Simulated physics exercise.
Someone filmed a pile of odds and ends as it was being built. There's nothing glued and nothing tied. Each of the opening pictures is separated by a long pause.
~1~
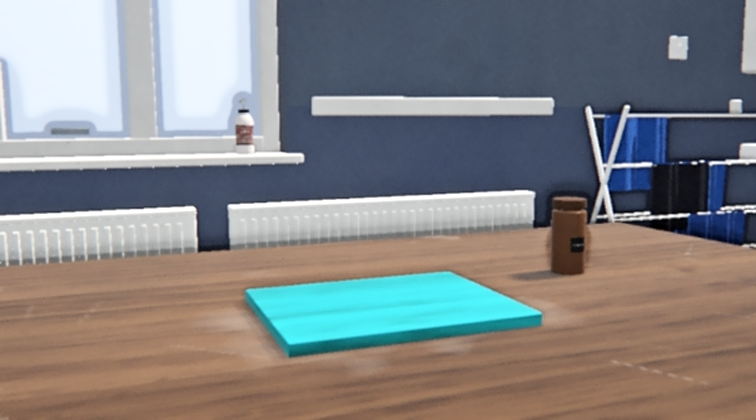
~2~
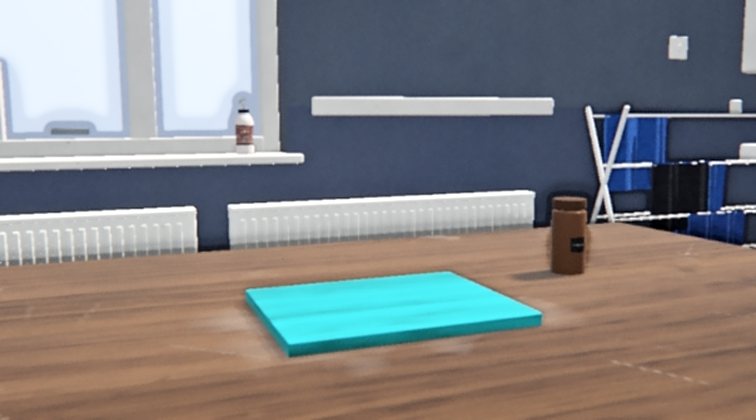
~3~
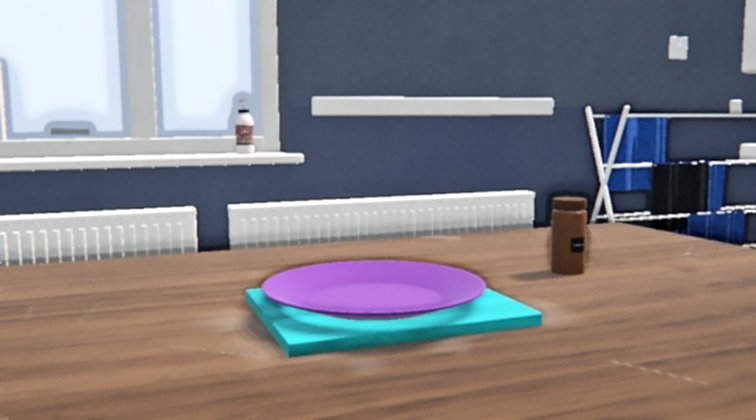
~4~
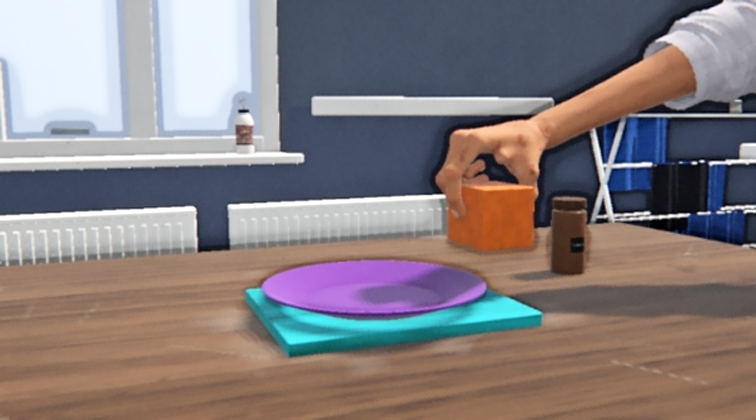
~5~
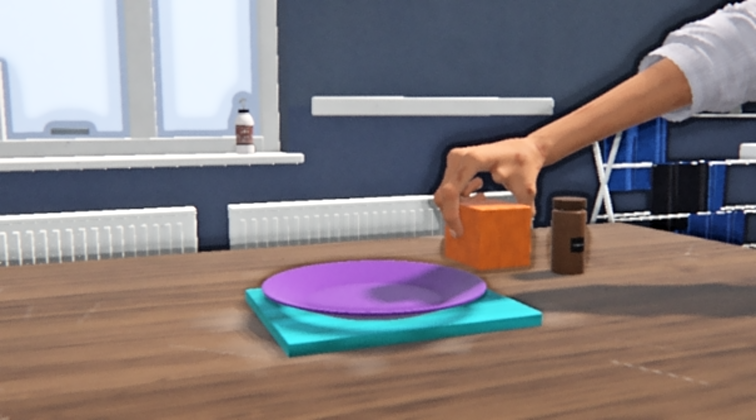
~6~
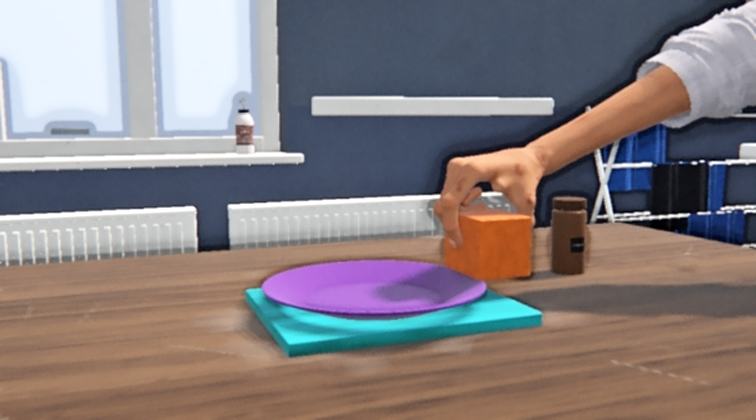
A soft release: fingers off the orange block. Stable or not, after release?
Not stable.
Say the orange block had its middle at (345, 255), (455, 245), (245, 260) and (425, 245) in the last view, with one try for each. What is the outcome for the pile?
Attempt one, the pile survives; attempt two, it survives; attempt three, it falls over; attempt four, it survives.
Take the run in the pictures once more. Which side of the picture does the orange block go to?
As we see it, to our right.
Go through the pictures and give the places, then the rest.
In the first picture, the last thing is not in view yet.
In the second picture, the last thing is not in view yet; turquoise board (384, 307).
In the third picture, the last thing is not in view yet; brown shaker (568, 236).
In the fourth picture, on its way; orange block (489, 214); purple plate (374, 292).
In the fifth picture, on its way; orange block (487, 233); turquoise board (384, 307).
In the sixth picture, in place under the hand; orange block (487, 243); brown shaker (568, 236).
Then, 0.20 s after the last picture, orange block tipped 26° from how it was near (496, 253).
Then, 0.30 s after the last picture, orange block now fallen.
Then, 0.40 s after the last picture, nothing new.
At rest, fallen, orange block; the other 3 in place. Seen from the same camera at the end, orange block near (529, 271). The pile loses its balance.
